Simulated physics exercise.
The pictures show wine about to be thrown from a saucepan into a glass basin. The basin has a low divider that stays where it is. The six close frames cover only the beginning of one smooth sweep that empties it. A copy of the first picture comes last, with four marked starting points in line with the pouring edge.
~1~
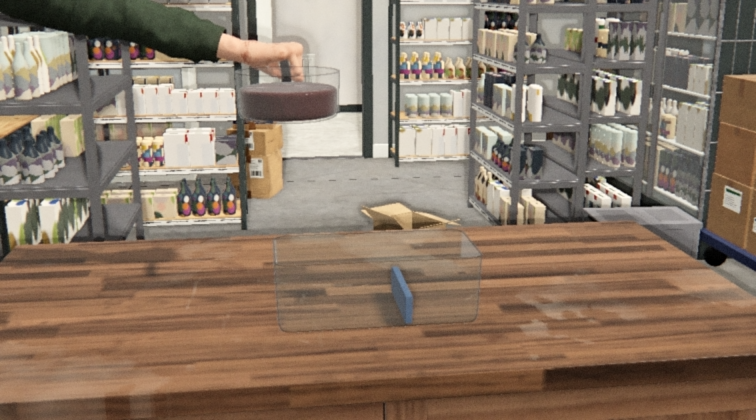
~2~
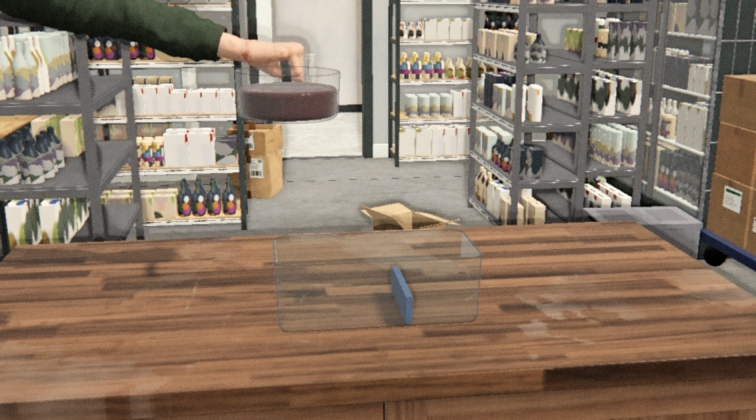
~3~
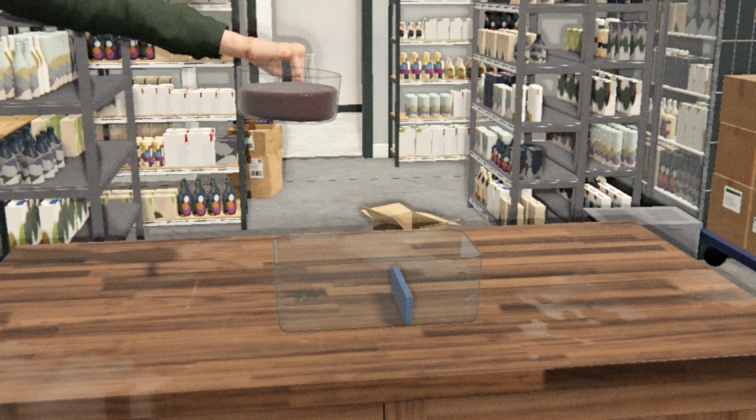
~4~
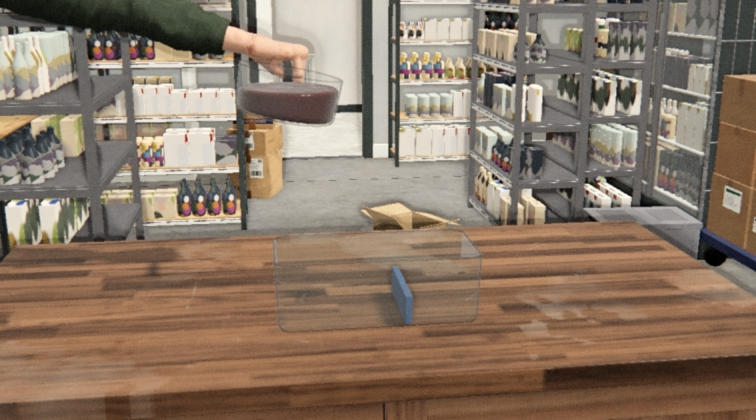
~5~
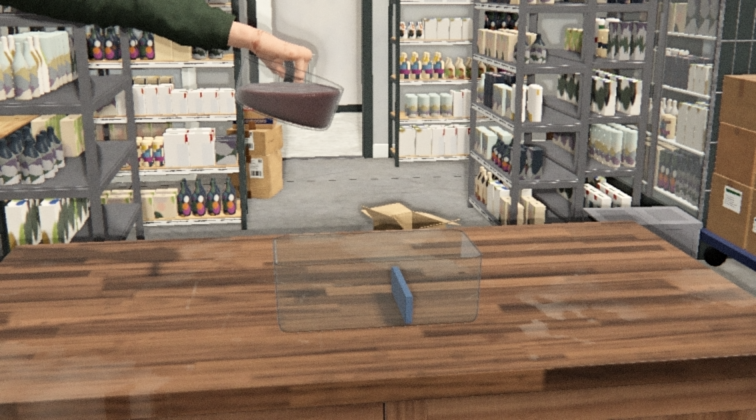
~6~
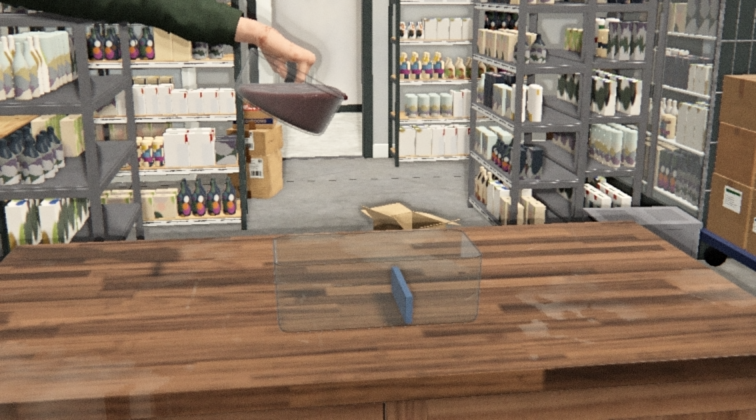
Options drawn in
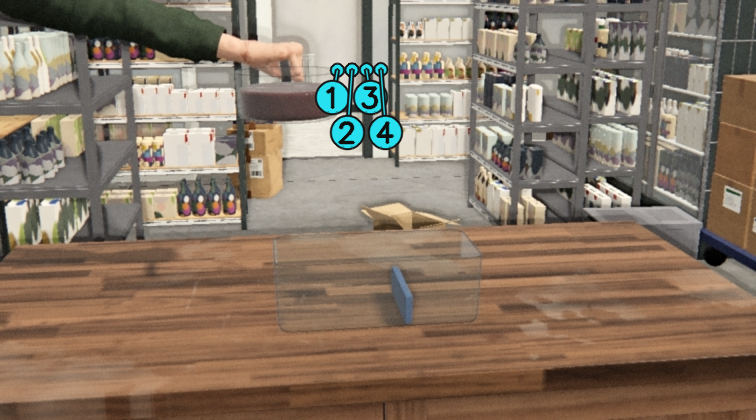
In a storeroom, a hand gradually tilts a clear container of dark red liquid rightward.
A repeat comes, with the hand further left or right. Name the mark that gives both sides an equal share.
Use dot 2.
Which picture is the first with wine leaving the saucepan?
Picture 6.
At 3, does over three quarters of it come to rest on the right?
No.
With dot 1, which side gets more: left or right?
The left side.
On the marked copy, 1 at (337, 70); 2 at (351, 70); 3 at (366, 69); 4 at (380, 69).
With 1, about 71 % ends left of the wall and 27 % right of it.
With 2, about 50 % ends left of the wall and 48 % right of it; 3 % is lost outside.
With 3, about 35 % ends left of the wall and 63 % right of it.
With 4, about 24 % ends left of the wall and 74 % right of it.
